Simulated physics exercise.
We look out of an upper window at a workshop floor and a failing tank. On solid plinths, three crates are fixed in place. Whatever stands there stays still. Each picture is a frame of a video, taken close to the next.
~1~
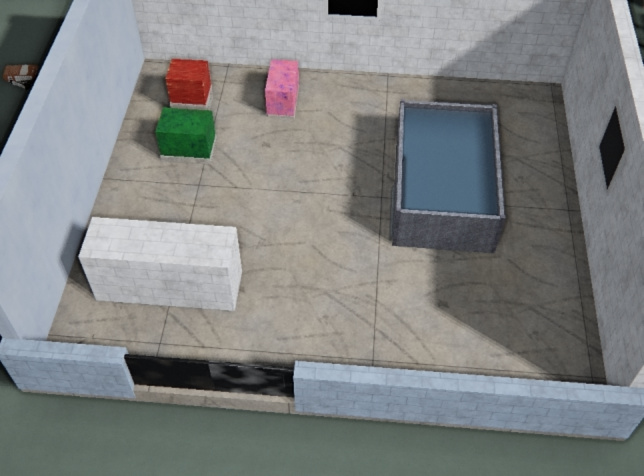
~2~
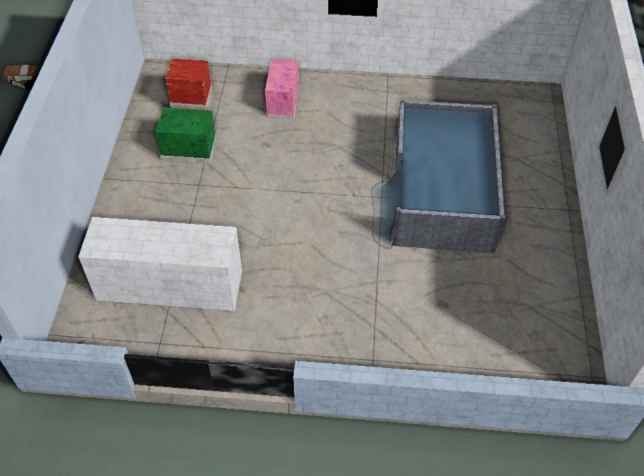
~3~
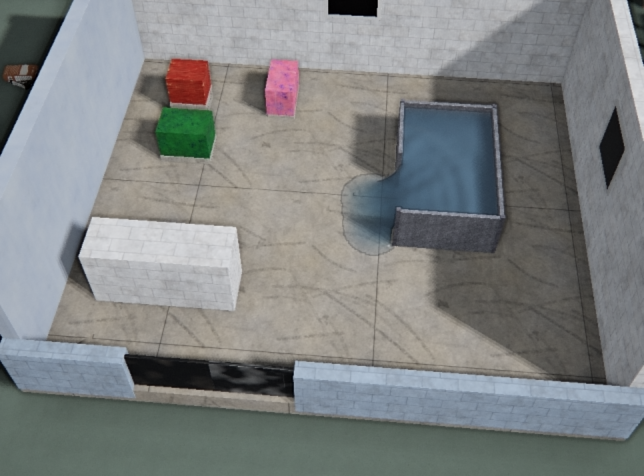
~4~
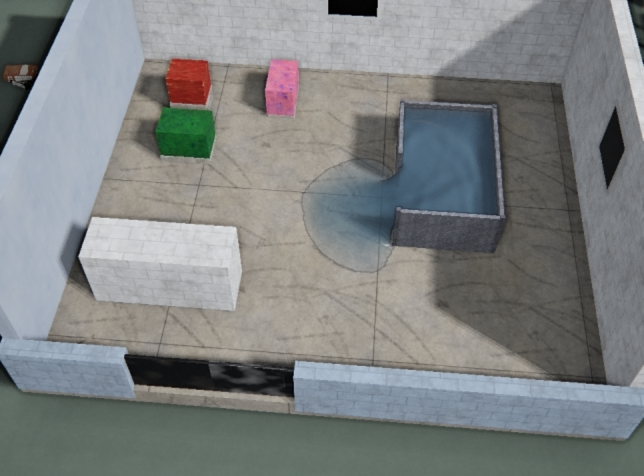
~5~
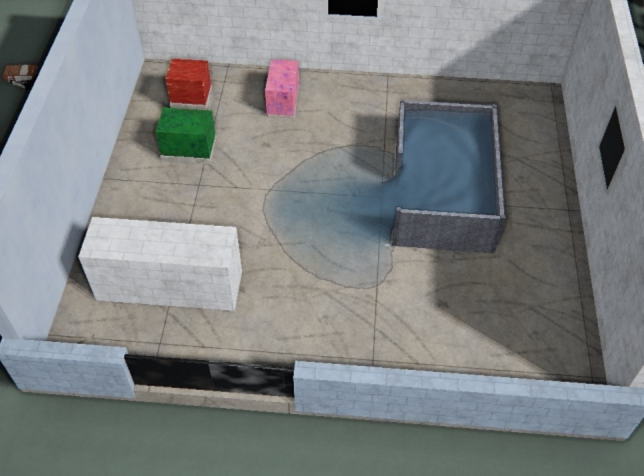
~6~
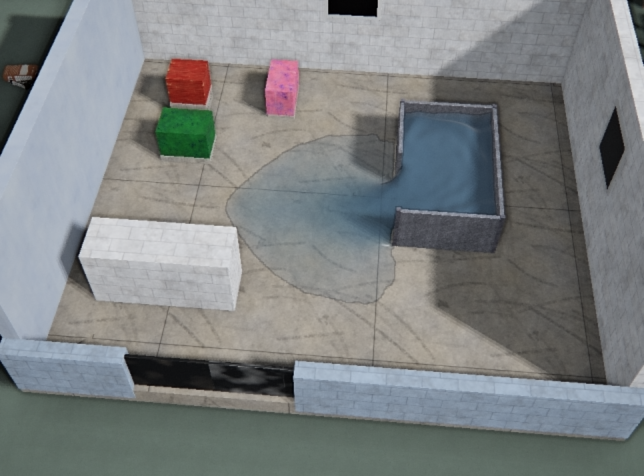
Water pouring from a gap in the left side of an open tank, spreading leftward across a walled workshop floor.
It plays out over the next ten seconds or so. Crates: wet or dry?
The pink crate will be hit by the water; the green crate will be hit by the water; the red crate will be spared.
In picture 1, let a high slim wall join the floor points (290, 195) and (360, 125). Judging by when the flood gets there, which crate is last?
I'd pick the pink crate.
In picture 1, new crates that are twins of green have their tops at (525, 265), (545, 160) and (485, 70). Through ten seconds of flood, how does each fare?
So, the first one stays clear of it, the next one stays clear of it, and the final one stays clear of it.
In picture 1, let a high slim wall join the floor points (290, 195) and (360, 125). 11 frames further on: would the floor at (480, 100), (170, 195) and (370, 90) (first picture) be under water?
As listed: Clear, covered, not flooded.
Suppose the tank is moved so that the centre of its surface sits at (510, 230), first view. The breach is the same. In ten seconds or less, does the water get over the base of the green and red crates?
The green crate is flooded and the red crate is untouched.
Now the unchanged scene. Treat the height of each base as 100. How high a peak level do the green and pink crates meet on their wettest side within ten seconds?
Some 180 and 330 % respectively.
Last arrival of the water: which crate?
The answer here is the crate marked red.
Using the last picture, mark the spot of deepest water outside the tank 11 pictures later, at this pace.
At about (81, 243).
A moment on, water covers 30 % of the floor; the pink crate water round its plinth, the green crate water round its plinth, the red crate not reached.
Next, water covers 40 % of the floor; the pink crate water round its plinth, the green crate water round its plinth, the red crate water round its plinth.
Then, water covers 55 % of the floor; the pink crate water round its plinth, the green crate water round its plinth, the red crate water round its plinth.
Later, water covers 70 % of the floor; the pink crate water round its plinth, the green crate water round its plinth, the red crate water round its plinth.
In the end, water covers 95 % of the floor; the pink crate was topped, the green crate was topped, the red crate stayed above the water.
